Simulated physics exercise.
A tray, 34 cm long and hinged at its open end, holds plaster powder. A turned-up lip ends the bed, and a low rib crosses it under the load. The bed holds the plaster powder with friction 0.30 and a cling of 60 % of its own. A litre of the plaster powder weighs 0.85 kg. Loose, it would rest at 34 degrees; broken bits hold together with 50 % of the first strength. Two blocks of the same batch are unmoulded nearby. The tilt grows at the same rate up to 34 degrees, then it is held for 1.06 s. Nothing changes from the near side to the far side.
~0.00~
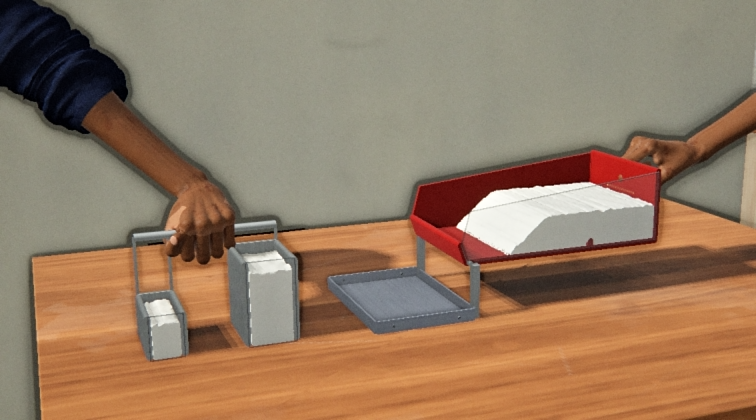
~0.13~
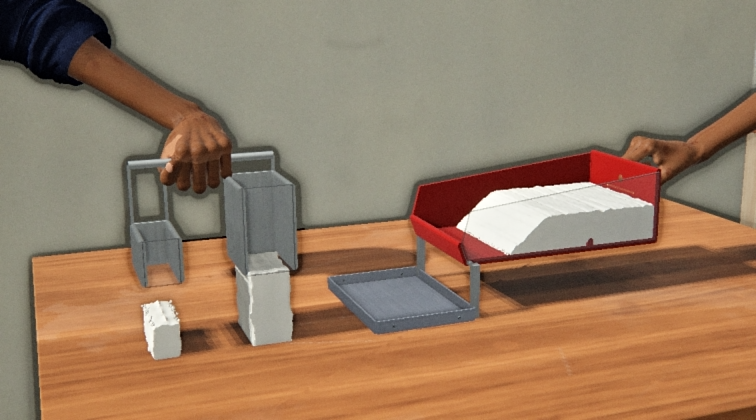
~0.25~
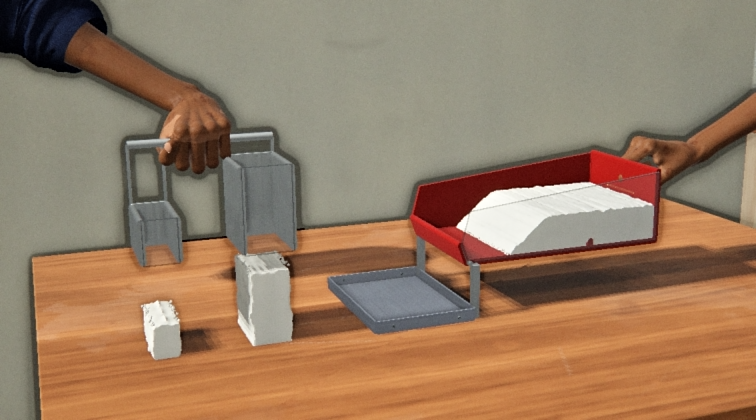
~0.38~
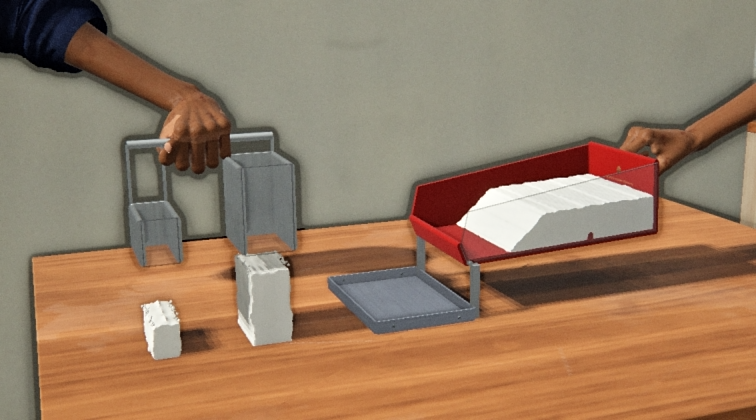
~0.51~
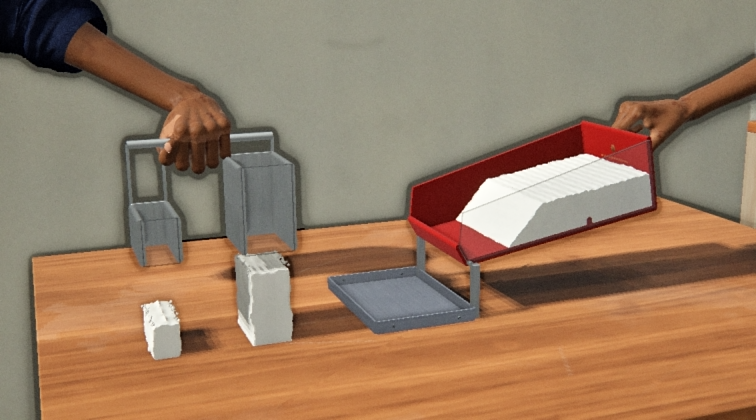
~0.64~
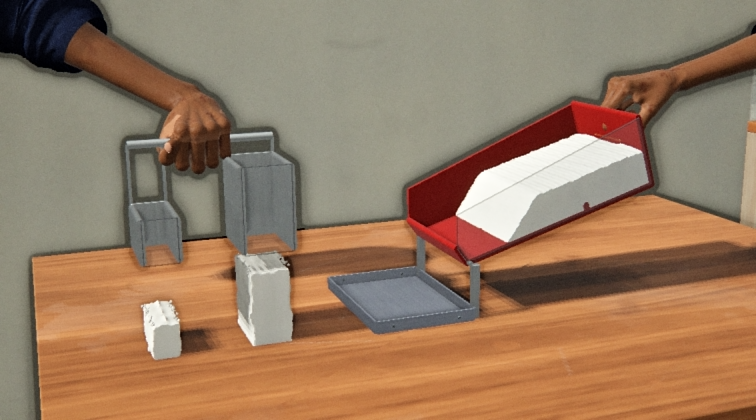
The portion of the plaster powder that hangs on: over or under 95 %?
The portion of the plaster powder that hangs on is over 95 %.
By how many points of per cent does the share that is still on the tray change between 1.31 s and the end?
About 0 %.
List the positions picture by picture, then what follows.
The first picture shows top of the high end at (656, 172), tilt 0 degrees; front end of the plaster powder at (512, 252); test blocks 5.2 cm, 11 cm high (left to right).
The second picture shows top of the high end at (656, 172), tilt 0 degrees; front end of the plaster powder at (512, 252); test blocks 5.2 cm, 11 cm high (left to right).
The third picture shows top of the high end at (656, 172), tilt 0 degrees; front end of the plaster powder at (512, 252); test blocks 5.2 cm, 11 cm high (left to right).
The fourth picture shows top of the high end at (654, 163), tilt 3 degrees; front end of the plaster powder at (511, 250); test blocks 5.2 cm, 11 cm high (left to right).
The fifth picture shows top of the high end at (646, 140), tilt 9 degrees; front end of the plaster powder at (511, 245); test blocks 5.2 cm, 11 cm high (left to right).
The sixth picture shows top of the high end at (636, 118), tilt 16 degrees; front end of the plaster powder at (510, 240); test blocks 5.2 cm, 11 cm high (left to right).
By 0.84 s, the tilt is 27 degrees and 100 % is on the bed.
By 1.07 s, the tilt is 34 degrees and 100 % is on the bed.
By 1.31 s, the tilt is 34 degrees and 100 % is on the bed.
By 1.55 s, the tilt is 34 degrees and 100 % is on the bed.
By 2.08 s, at the end, the tilt is 34 degrees and 100 % is on the bed.
